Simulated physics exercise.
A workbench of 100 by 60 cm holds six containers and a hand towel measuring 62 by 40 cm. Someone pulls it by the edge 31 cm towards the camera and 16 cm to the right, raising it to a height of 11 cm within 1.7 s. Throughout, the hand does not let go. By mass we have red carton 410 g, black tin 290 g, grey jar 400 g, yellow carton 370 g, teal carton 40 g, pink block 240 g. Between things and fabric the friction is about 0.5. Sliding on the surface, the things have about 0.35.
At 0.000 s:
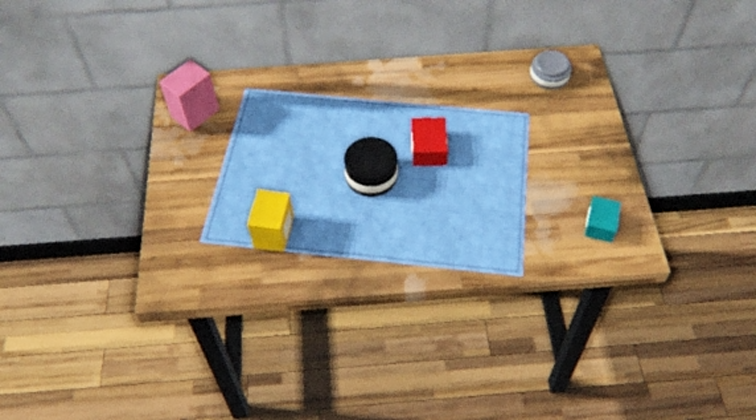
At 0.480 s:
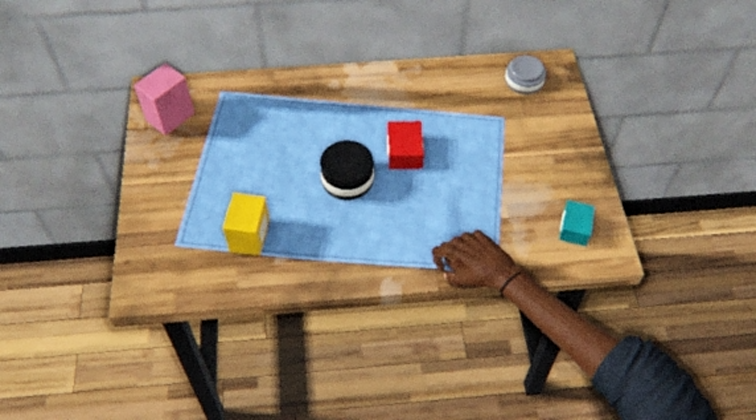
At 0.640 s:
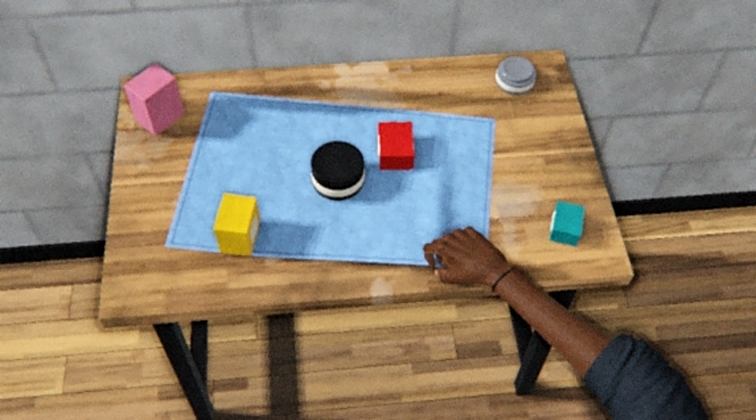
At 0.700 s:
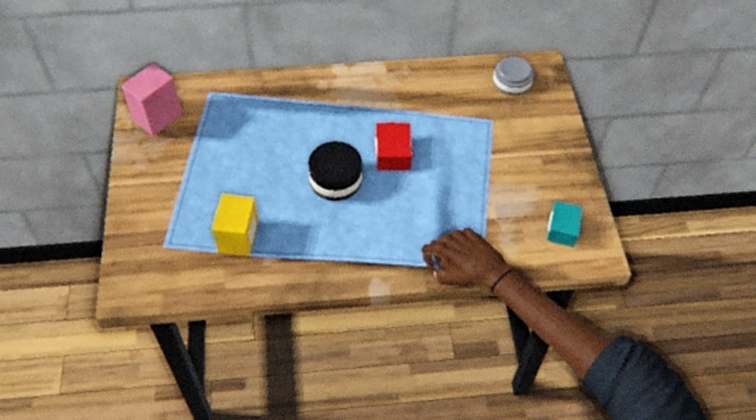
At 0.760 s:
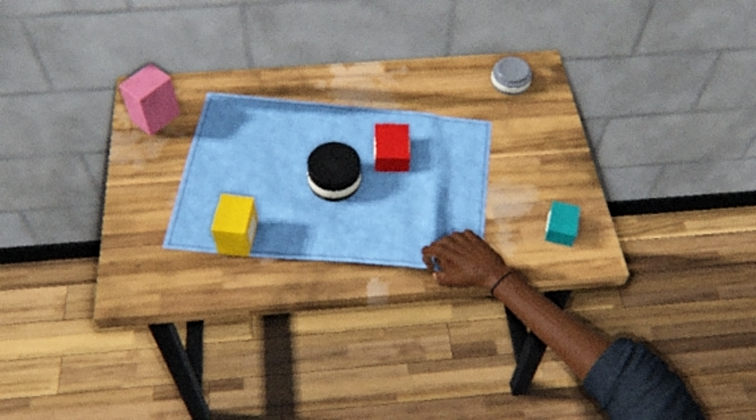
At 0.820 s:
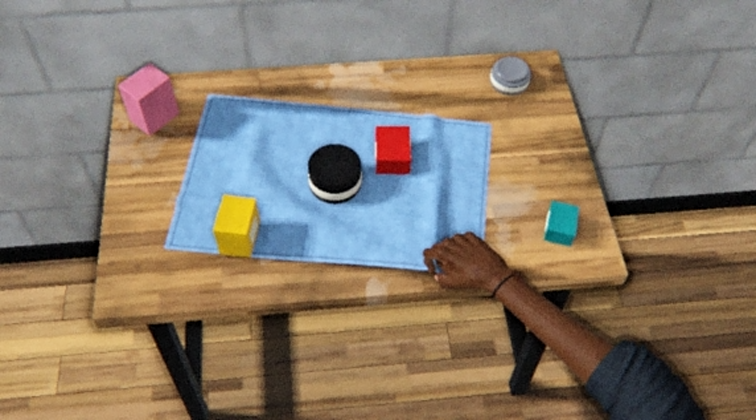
The footage shows a wooden table with a black tin and red and yellow cartons on a blue towel; a hand grips the towel's near edge at the right and tugs, creasing it and shifting it slightly towards the camera.
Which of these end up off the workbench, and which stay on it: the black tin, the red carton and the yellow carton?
At the end, the black tin will come off, the red carton will come off, the yellow carton will come off.
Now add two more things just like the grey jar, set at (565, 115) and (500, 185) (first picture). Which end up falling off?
Taking them as listed: Is left on top, then is lost.
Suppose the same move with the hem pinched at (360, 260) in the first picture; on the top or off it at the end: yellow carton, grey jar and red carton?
If so, yellow carton comes off, grey jar is still on top and red carton comes off.
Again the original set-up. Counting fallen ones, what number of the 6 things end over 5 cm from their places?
The total comes out at 4.
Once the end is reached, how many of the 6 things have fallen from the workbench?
In total, 3 of the things.
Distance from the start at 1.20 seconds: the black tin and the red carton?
For the black tin it's around 10 cm, and for the red carton around 10 cm.
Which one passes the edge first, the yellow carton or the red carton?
First goes the yellow one.
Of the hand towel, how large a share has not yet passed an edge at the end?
Near 0 in a hundred.
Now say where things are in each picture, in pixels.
The first picture shows shows, black tin (371, 157); red carton (430, 134); yellow carton (269, 208); hand towel corners (201, 242) (246, 89) (529, 114) (522, 276).
The second picture shows shows, hand towel corners (176, 246) (221, 92); grip (444, 269).
The third picture shows shows, hand towel corners (166, 247) (212, 93); grip (435, 266).
The fourth picture shows shows, hand towel corners (164, 247) (210, 93); grip (434, 267).
The fifth picture shows shows, hand towel corners (163, 248) (208, 93); grip (433, 269).
The sixth picture shows shows, black tin (335, 164); red carton (393, 142); yellow carton (235, 214); hand towel corners (165, 249) (209, 95) (491, 124); grip (435, 271).
At 1.2 s, 95 % of the hand towel is still over the top; red carton 10 cm off its start, black tin 10 cm off its start, yellow carton 9 cm off its start.
At 1.6 s, 80 % of the hand towel is still over the top; red carton 23 cm off its start, black tin 23 cm off its start, yellow carton 19 cm off its start.
At 1.9 s, 45 % of the hand towel is still over the top; yellow carton over the edge, black tin 36 cm off its start at (445, 295), red carton 35 cm off its start at (499, 264).
At 2.3 s, 0 % of the hand towel is still over the top; red carton over the edge, black tin over the edge, yellow carton over the edge.
At 3.9 s, 0 % of the hand towel is still over the top; red carton over the edge, black tin over the edge, yellow carton over the edge, teal carton 6 cm off its start at (590, 232).
